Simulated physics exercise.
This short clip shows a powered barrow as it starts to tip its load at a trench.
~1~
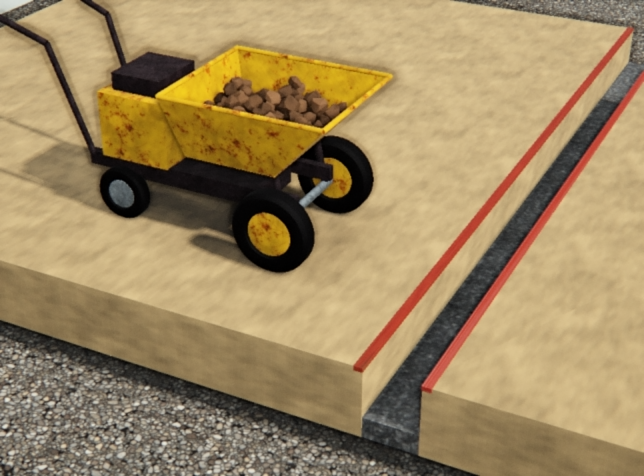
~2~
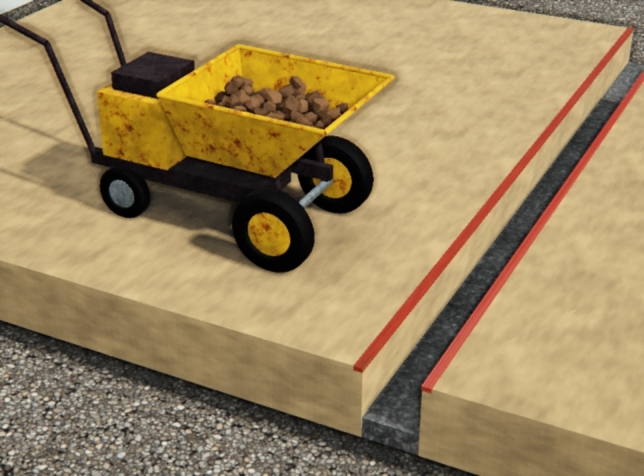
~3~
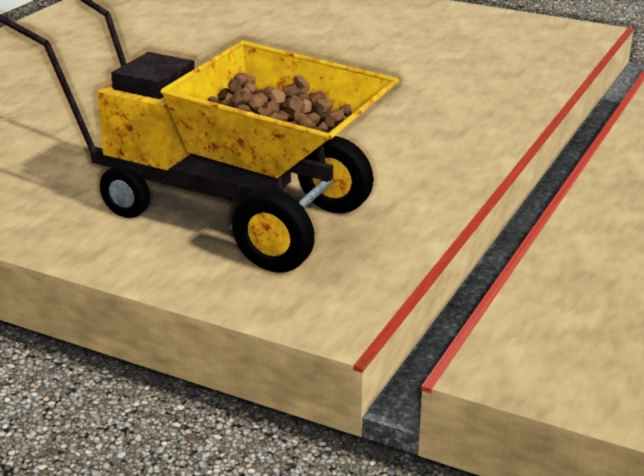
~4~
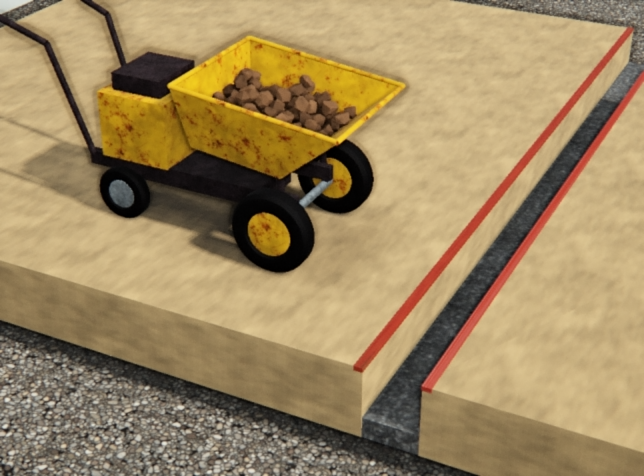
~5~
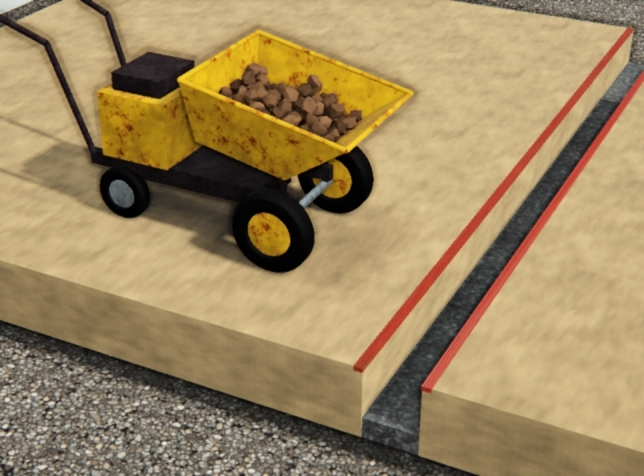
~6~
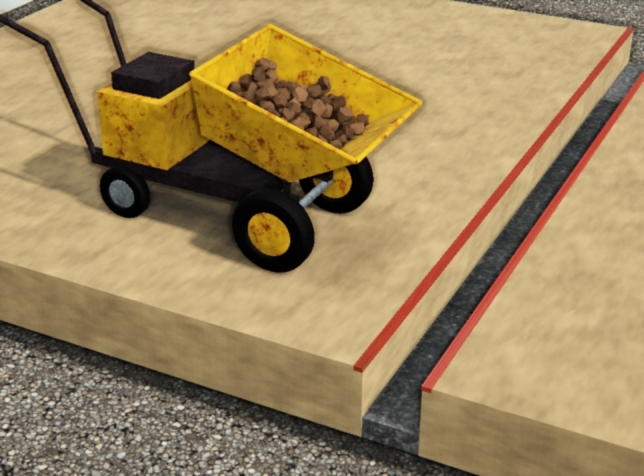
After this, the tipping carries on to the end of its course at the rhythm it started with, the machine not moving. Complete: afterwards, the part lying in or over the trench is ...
... the majority.
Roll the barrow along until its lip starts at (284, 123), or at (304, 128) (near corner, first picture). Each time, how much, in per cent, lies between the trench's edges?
First some 50, then 70 per cent.
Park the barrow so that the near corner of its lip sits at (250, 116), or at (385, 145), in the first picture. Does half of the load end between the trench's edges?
Try 1 - short of half; try 2 - short of half.
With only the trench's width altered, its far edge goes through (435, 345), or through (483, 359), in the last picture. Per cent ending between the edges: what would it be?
Roughly 80 per cent, then roughly 100 per cent.
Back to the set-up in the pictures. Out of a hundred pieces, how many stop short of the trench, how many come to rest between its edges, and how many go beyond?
Short about 5 %, between about 95 %, beyond about 0 %.
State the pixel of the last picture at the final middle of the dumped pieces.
Close to (462, 310) in the last view.
Soon, skip tipped steeply; all in the skip.
A while on, skip tipped steeply; most in the skip; a stray few short of the trench; a small part in or heaped over the trench.
Towards the end, skip tipped right over; a small part in the skip; a stray few short of the trench; nearly all in or heaped over the trench; a stray few beyond it.
Finally, skip tipped right over; a stray few short of the trench; nearly all in or heaped over the trench; a stray few beyond it.
